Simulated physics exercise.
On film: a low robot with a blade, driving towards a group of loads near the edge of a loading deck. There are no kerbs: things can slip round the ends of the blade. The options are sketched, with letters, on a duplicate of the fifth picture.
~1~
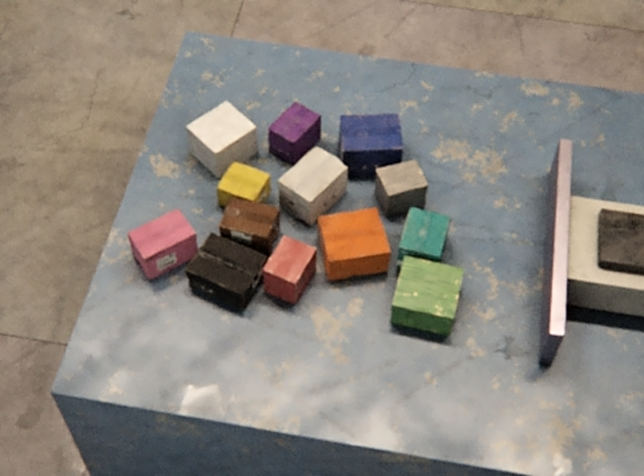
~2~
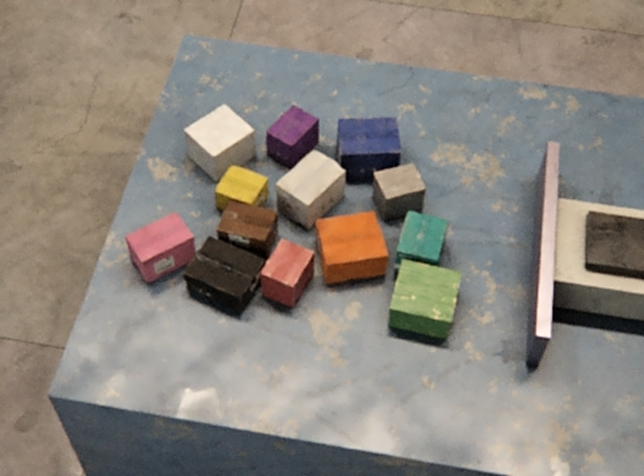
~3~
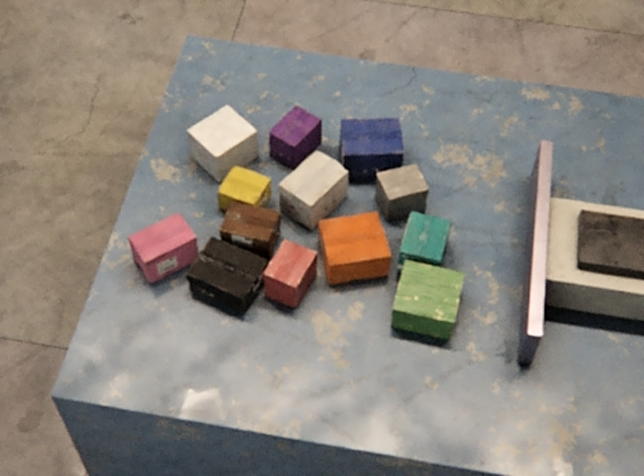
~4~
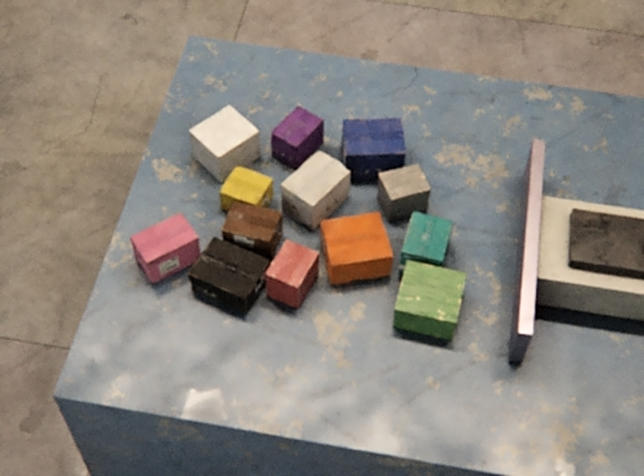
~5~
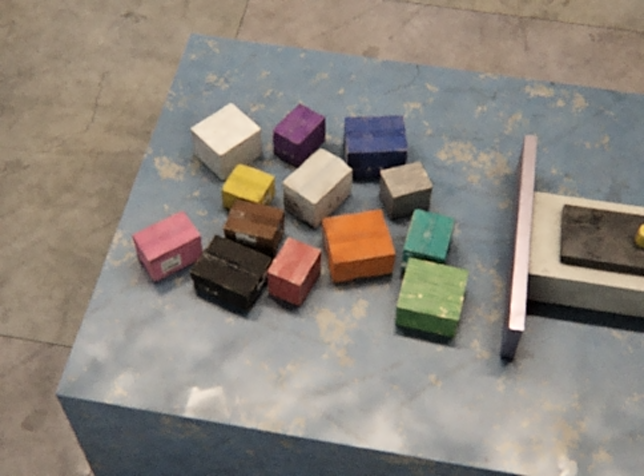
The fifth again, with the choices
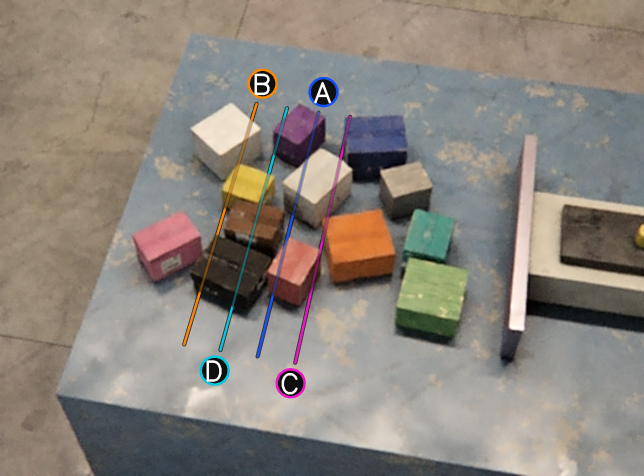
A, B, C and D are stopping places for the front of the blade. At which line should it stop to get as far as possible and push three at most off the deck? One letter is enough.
As far as mark D.
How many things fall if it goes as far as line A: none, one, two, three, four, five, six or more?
The count is none.
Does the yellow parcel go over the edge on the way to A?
No.
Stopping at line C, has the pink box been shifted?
Yes.
On the marked copy, A at (291, 224); B at (224, 213); C at (325, 229); D at (257, 218).
Taking D. A third of the way, robot (504, 222); green crate (378, 290); red crate (288, 273).
Two thirds of the way, robot (406, 208); pink box (150, 250); white crate (218, 142).
When it is over, robot (334, 197); brown parcel (127, 210); yellow parcel (141, 183); none fallen.
As for the rest, A is within the limit but short; B drops four; C is within the limit but short.
